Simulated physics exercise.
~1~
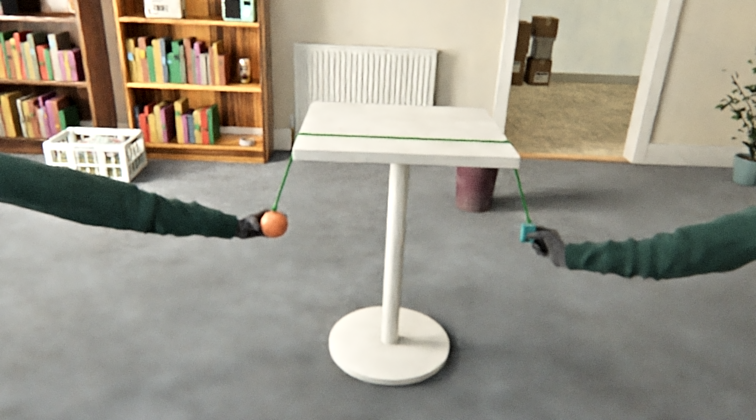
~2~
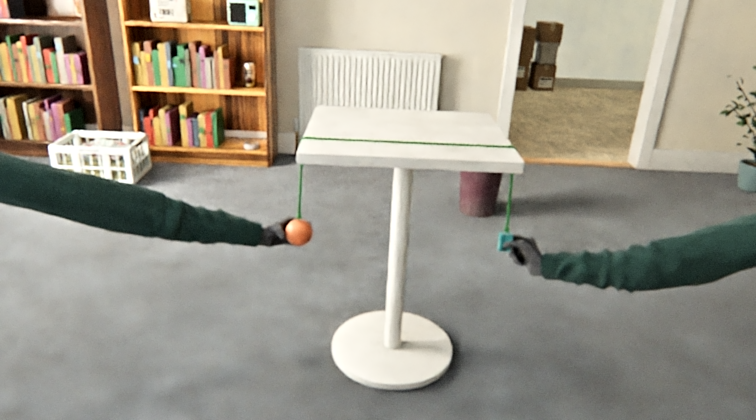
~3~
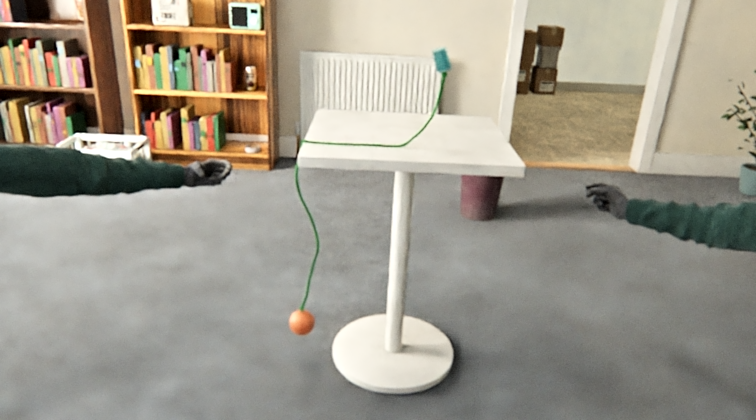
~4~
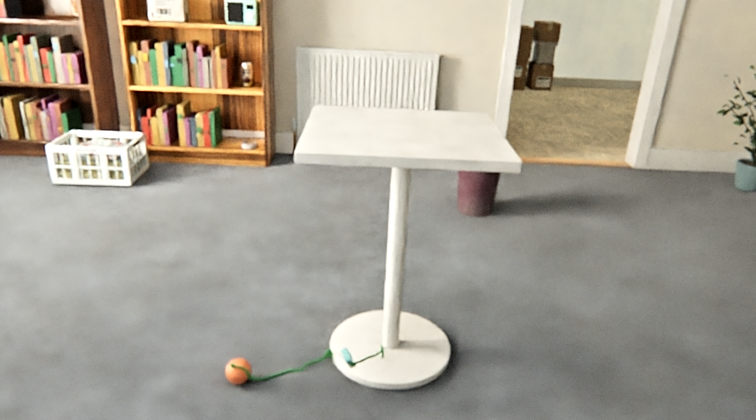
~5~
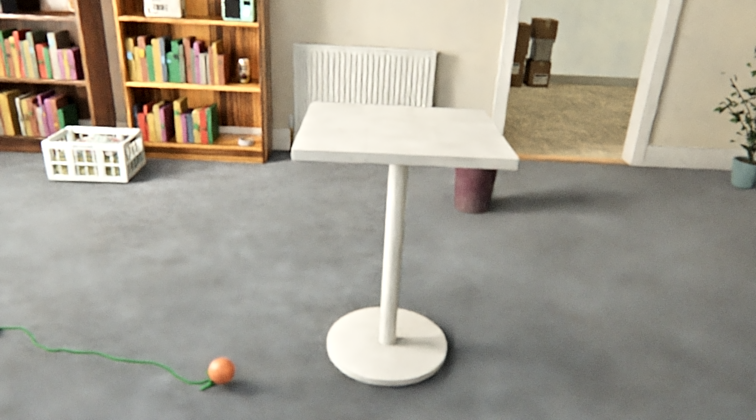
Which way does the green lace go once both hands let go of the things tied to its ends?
The lace slides off the table to the left, following the orange as it drops.
The video shows two hands holding an orange and a small teal box, tied to a green lace laid across a white table. Both hands let go, the orange drops, the box swings up over the top, and everything falls, leaving the orange and lace on the floor at left.
